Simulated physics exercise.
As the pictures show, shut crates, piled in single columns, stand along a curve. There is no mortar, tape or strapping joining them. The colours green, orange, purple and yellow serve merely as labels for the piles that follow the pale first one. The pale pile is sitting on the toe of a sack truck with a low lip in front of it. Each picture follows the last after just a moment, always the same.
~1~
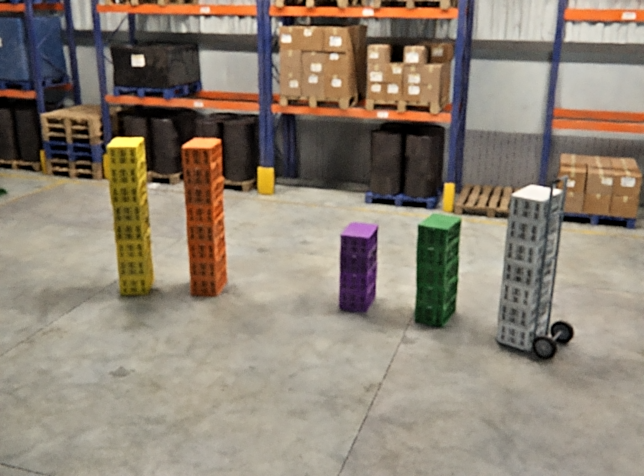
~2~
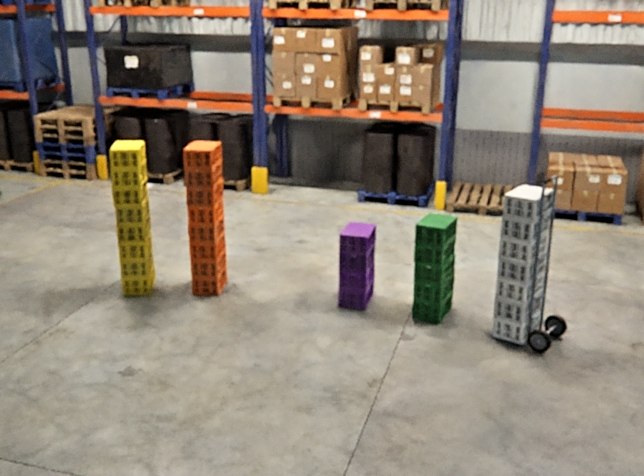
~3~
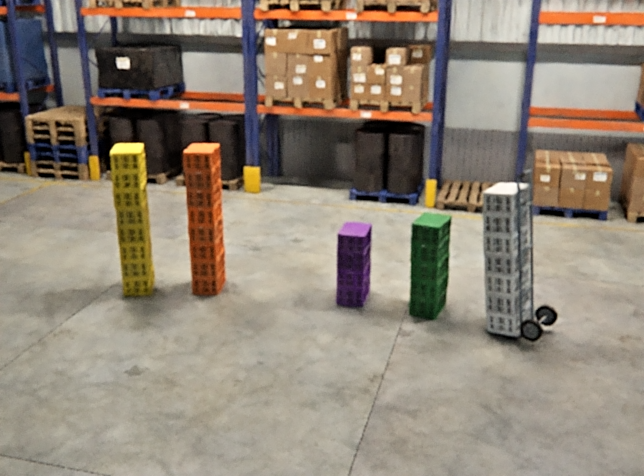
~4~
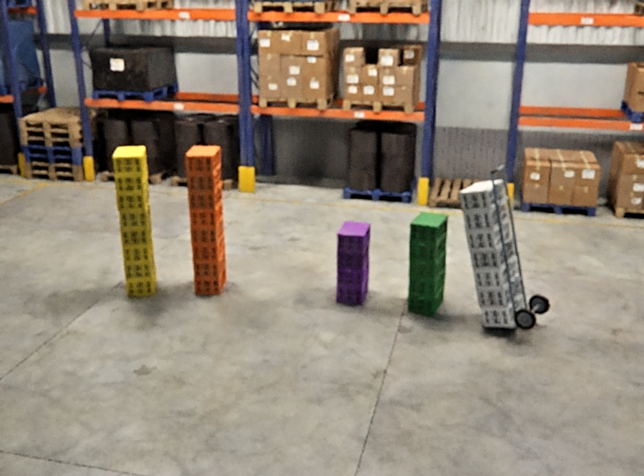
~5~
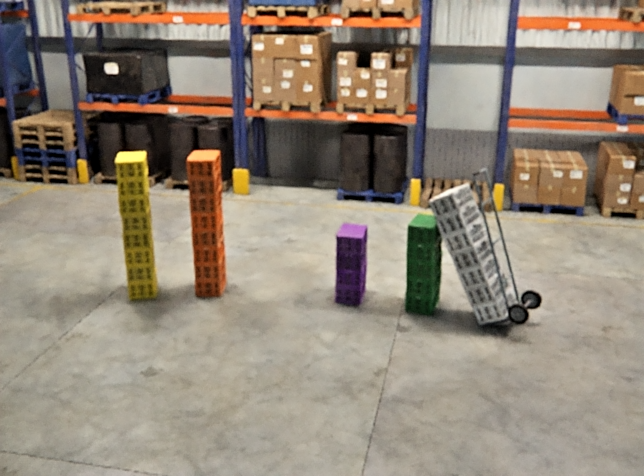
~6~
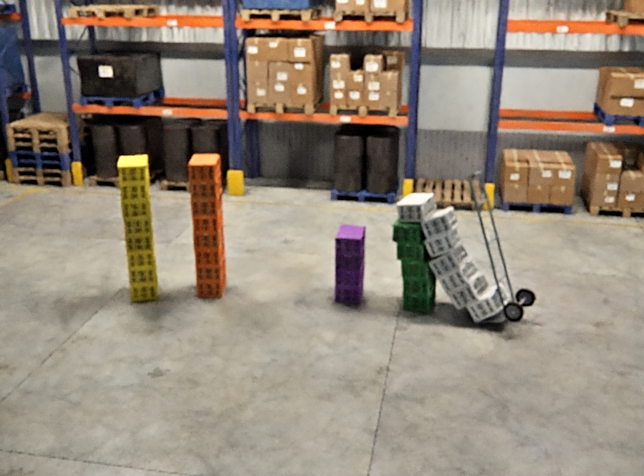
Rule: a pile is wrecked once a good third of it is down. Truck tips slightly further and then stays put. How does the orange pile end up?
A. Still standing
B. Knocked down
Answer: A.
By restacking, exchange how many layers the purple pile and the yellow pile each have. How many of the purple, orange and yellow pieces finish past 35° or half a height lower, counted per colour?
By colour, purple 8, orange 7, yellow 3.
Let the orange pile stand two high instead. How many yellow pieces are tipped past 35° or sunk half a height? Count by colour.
I count yellow 0.
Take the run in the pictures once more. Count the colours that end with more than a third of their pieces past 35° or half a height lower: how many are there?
Going colour by colour, I get 2.
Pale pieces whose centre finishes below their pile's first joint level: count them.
The pale count is 5.
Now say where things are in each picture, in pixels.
In the first frame (places mark the middle of the side facing us; the camera moves round a little), truck frame (549, 219) level; top orange crate (196, 157); top green crate (432, 237); the rest undisturbed.
Truck frame (541, 217) rocked barely; top orange crate (198, 160), in the second frame.
Truck frame (519, 210) rocked a little, top of the pale pile leaning a little; top orange crate (197, 162); the rest undisturbed, in the third frame.
Truck frame (497, 204) rocked clearly, top of the pale pile leaning clearly; top orange crate (199, 165); the rest undisturbed, in the fourth frame.
Truck frame (482, 205) rocked clearly, top of the pale pile leaning well over; top orange crate (201, 169); the rest undisturbed, in the fifth frame.
Truck frame (477, 207) rocked clearly, top of the pale pile leaning a little; top orange crate (202, 173); top green crate (406, 235) shifted half its height; 3 disturbed, none down, in the sixth frame.
Soon after the last picture, 7 of the pale pile down; none of the 8 orange crates down (0 of 25 in all colours); top orange crate unmoved; top green crate leaning clearly, half its height lower.
A little later, 7 of the pale pile down; none of the 8 orange crates down (7 of 25 in all colours); top orange crate unmoved; top purple crate leaning well over, about its own height lower.
At rest, 6 of the pale pile down; none of the 8 orange crates down (8 of 25 in all colours); top orange crate unmoved; top green crate upside down. As the last picture would show them, middles, top orange crate near (205, 168), top green crate near (321, 259).
